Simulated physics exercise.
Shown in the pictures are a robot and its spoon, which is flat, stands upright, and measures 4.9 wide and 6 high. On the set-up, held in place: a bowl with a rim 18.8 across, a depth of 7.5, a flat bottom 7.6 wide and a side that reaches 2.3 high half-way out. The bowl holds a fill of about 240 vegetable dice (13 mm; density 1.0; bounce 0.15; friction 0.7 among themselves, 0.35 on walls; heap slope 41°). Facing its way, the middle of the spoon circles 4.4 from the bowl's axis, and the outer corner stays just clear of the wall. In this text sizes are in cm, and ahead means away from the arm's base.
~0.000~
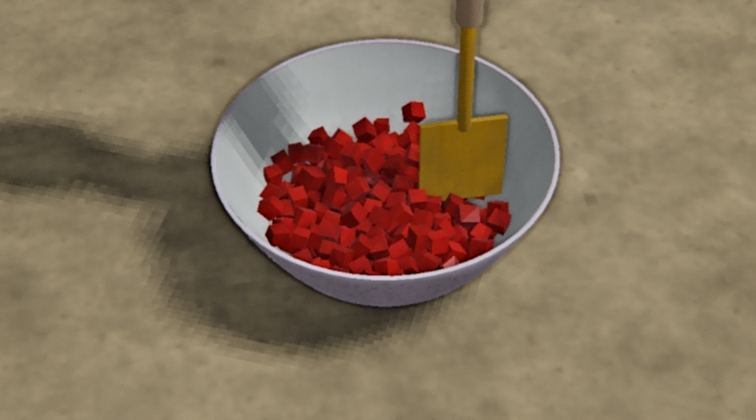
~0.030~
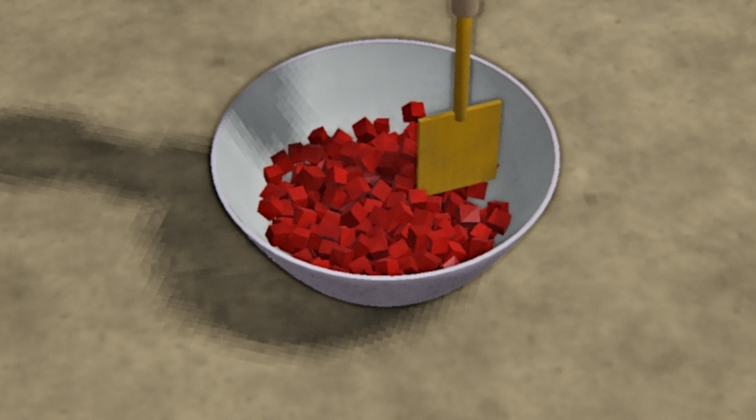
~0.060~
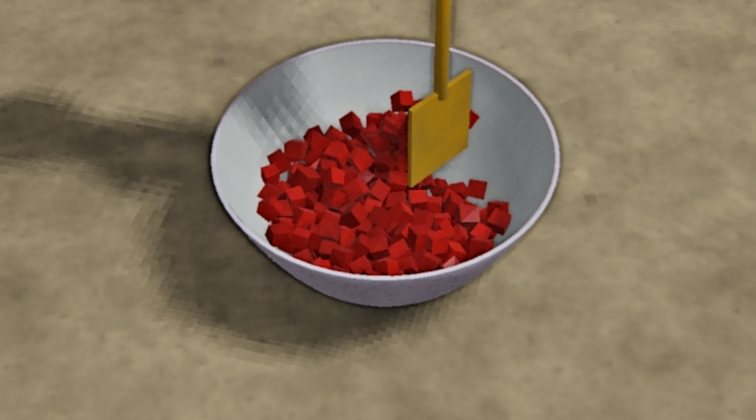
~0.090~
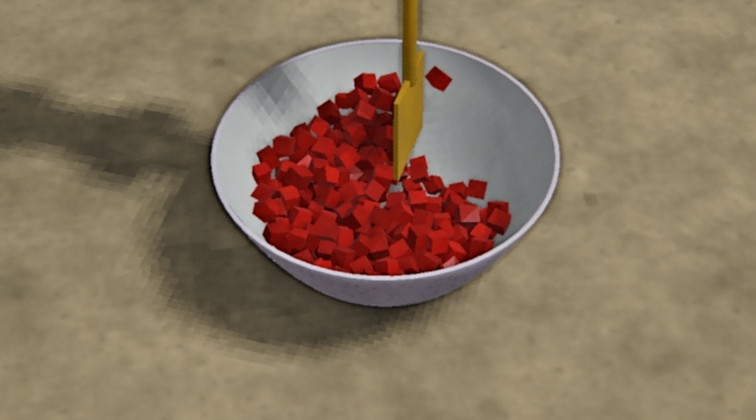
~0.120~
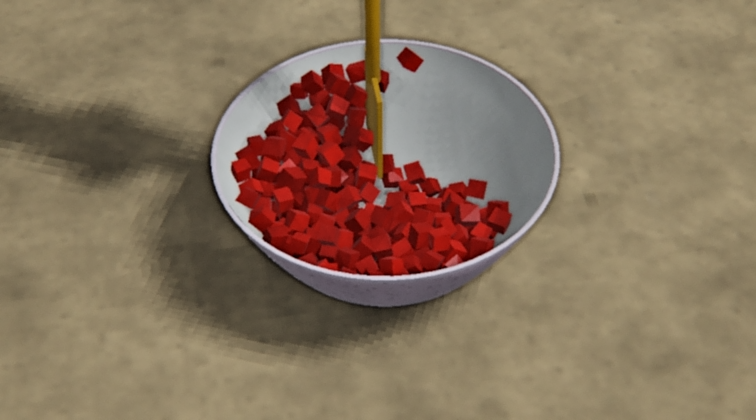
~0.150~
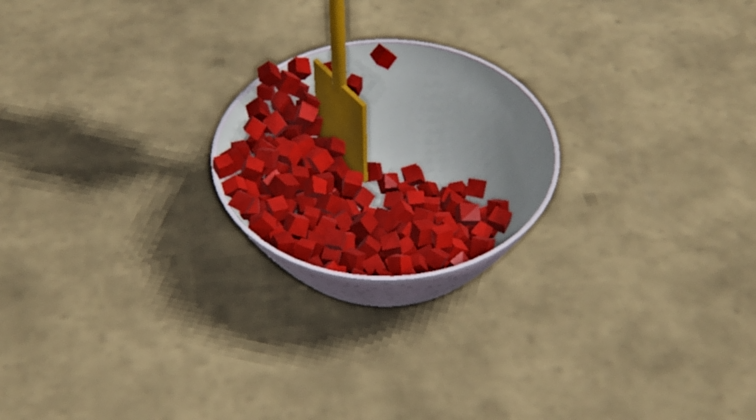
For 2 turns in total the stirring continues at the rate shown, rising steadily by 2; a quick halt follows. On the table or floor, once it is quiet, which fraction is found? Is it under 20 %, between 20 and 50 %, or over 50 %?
Between 20 and 50 %.
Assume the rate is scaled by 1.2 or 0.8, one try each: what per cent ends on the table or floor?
Around 40 percent for the first try and 25 percent for the second.
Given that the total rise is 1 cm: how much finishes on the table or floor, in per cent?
My guess is close to 40 per cent.
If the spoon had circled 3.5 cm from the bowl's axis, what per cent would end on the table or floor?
That would come to roughly 25 percent.
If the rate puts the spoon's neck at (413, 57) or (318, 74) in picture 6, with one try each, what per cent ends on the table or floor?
Well, about 10 percent the first time and about 35 percent the second.
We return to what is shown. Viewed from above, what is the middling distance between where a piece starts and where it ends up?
Reading: Around 9 cm.
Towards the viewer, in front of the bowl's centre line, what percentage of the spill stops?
Around 70 %.
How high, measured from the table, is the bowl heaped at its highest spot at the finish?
About 5.5 centimetres.
After 0.41 s, 351° round, highest piece 10 above the table; 174 in the bowl, 37 on the table or floor, 25 in flight or on the tool.
After 0.67 s, 225° round, highest piece 8 above the table; 153 in the bowl, 83 on the table or floor.
After 1.00 s, 0° round, highest piece 5 above the table; 153 in the bowl, 83 on the table or floor.
After 1.70 s, 0° round, highest piece 5 above the table; 153 in the bowl, 83 on the table or floor.
In the end, 153 in the bowl, 83 on the table or floor. That is 35 % on the table or floor.
